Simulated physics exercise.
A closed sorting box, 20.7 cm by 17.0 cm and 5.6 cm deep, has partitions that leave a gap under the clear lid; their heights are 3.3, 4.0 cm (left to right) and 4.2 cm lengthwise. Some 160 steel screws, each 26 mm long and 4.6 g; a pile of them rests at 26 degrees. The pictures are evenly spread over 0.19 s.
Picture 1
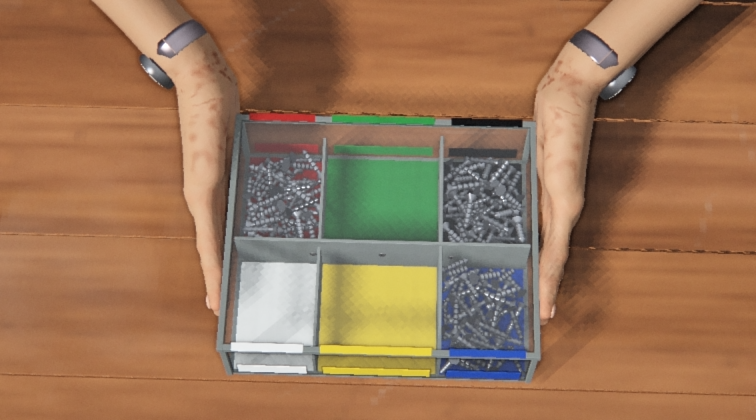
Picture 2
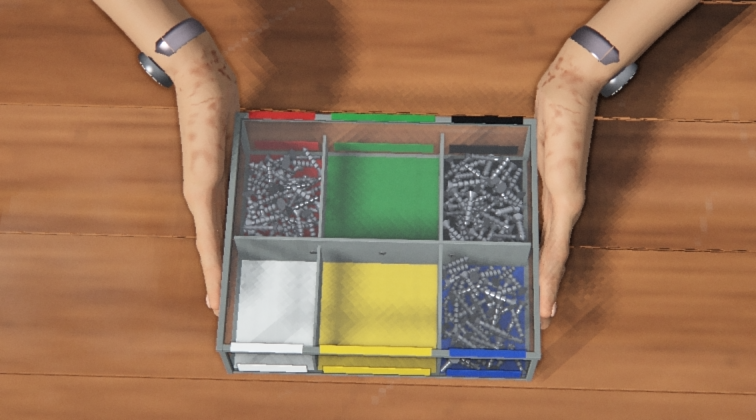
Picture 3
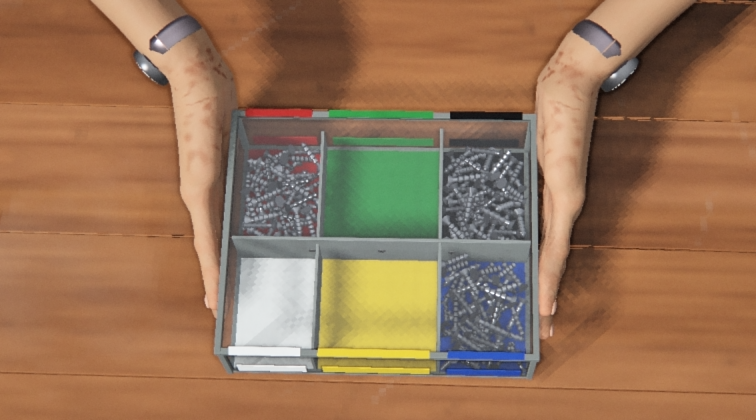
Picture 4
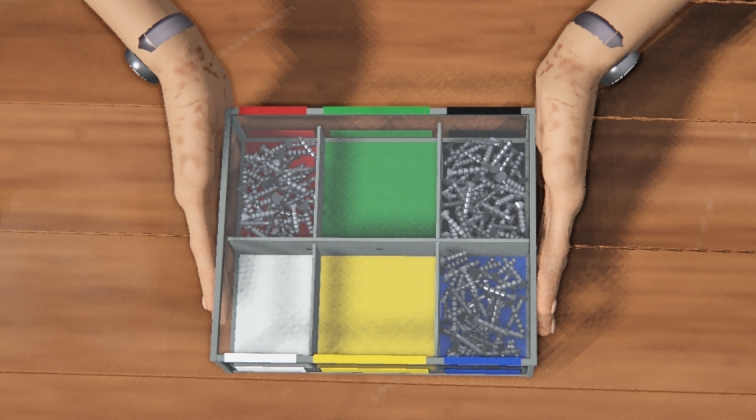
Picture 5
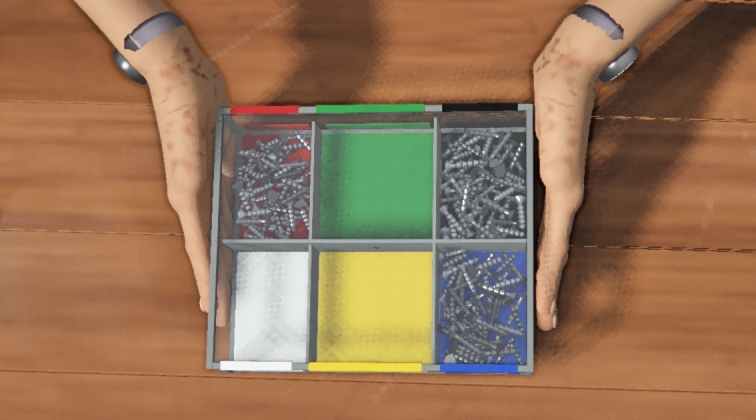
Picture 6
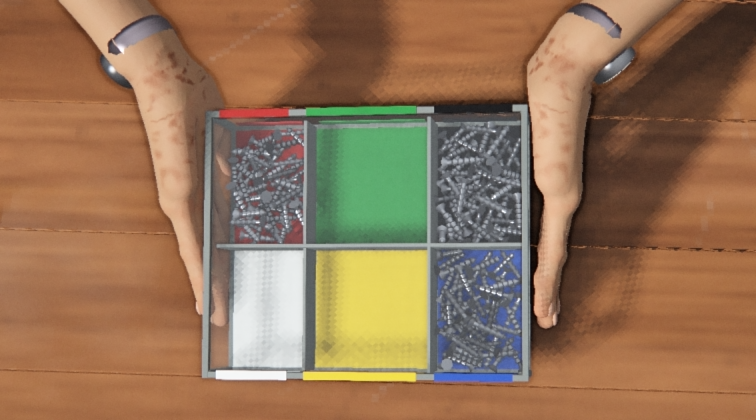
At first, two hands hold a clear-lidded sorting box level on a wooden table, with heaps of screws in the red, black and blue compartments. The hands then gradually tilt the box toward its left front corner, while the screws stay in their three compartments, barely shifting.
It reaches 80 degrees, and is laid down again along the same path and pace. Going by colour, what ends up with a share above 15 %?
Red: Over, blue: Over, green: Under, yellow: Under, white: Under, black: Over.
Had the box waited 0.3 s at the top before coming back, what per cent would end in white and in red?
White 0; red 35.
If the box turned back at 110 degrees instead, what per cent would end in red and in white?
In that case red 30, white 5.
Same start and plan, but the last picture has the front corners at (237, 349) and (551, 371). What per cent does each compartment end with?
Red 20, blue 35, green 5, yellow 10, white 0, black 30.
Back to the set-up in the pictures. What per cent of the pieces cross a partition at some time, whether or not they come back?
Roughly 0 per cent.
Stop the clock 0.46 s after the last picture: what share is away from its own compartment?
Roughly 0 per cent.
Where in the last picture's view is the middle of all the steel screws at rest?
At about (461, 243).
Then, 0.46 s after the last picture, tilt 79 degrees; red 35 %, blue 35 %, black 30 %.
Then, 0.76 s after the last picture, tilt 33 degrees; red 35 %, blue 35 %, black 30 %.
Then, 1.17 s after the last picture, tilt 0 degrees; red 35 %, blue 35 %, black 30 %.
In the end, red 35 %, blue 35 %, green 0 %, yellow 0 %, white 0 %, black 30 %.
